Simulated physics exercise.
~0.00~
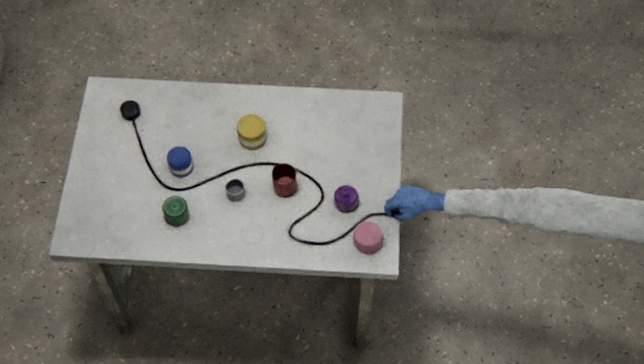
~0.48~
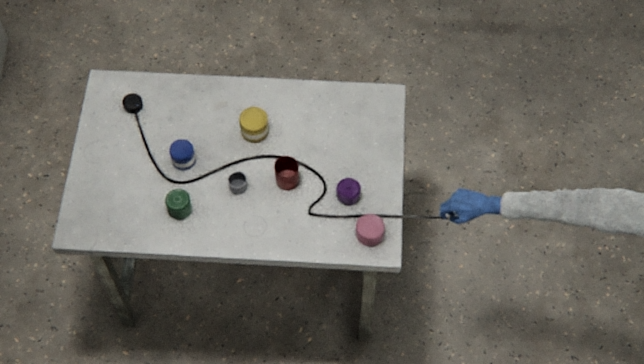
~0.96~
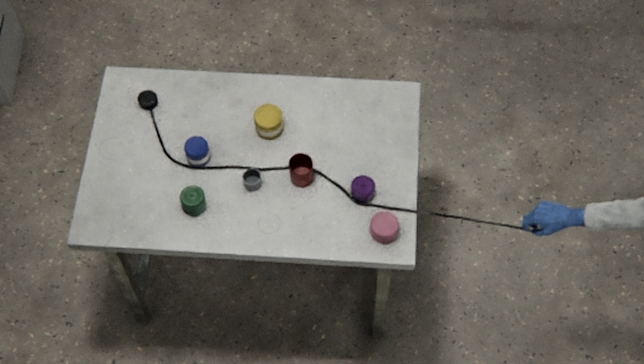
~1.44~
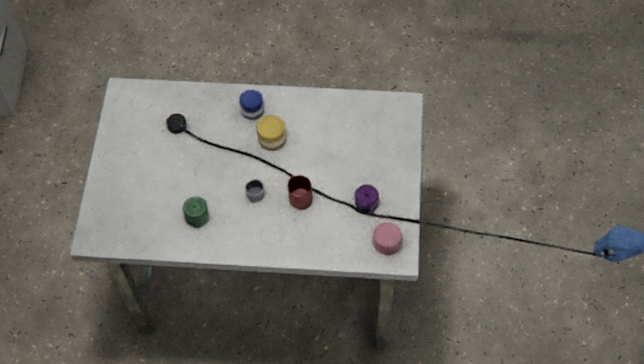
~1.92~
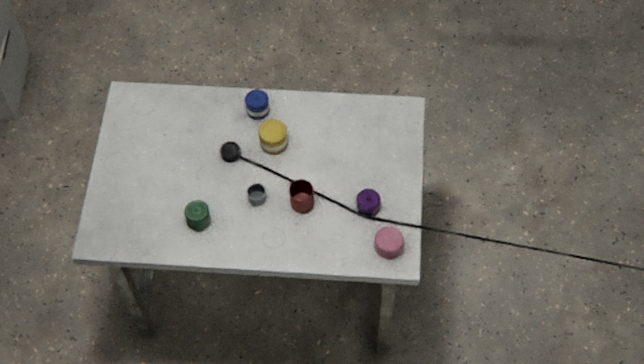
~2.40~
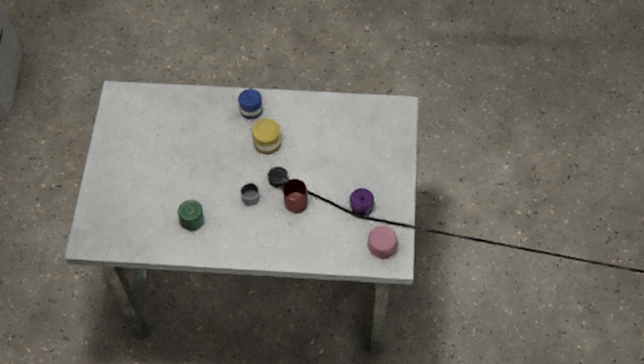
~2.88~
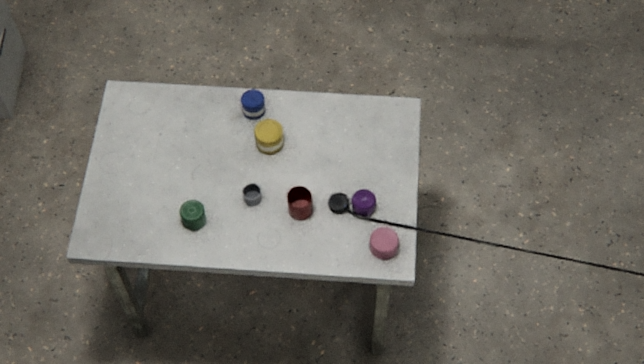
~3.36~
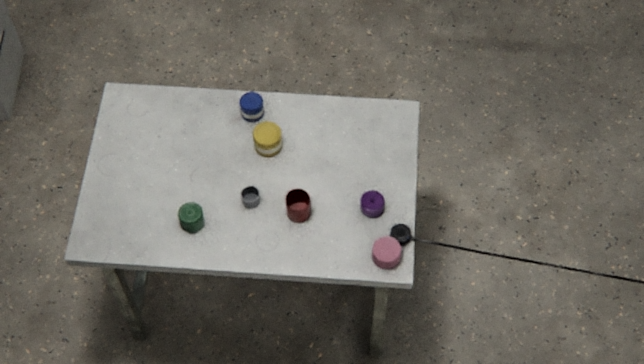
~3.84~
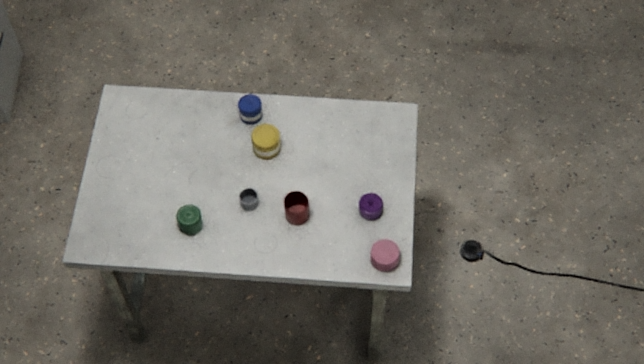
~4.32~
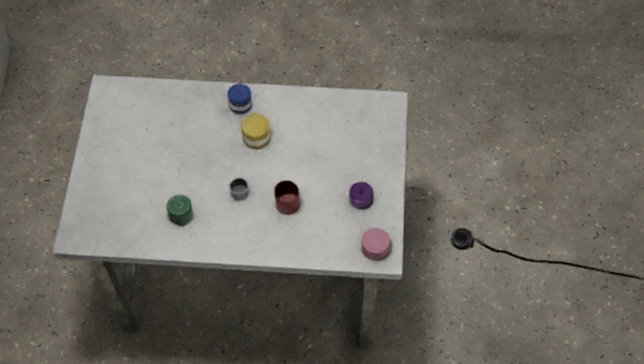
A blue-gloved hand pulled a black cord to the right, straightening it across a white table and sweeping the blue tin aside, then dragged the round black object past the other containers and off the edge, leaving the seven containers upright.
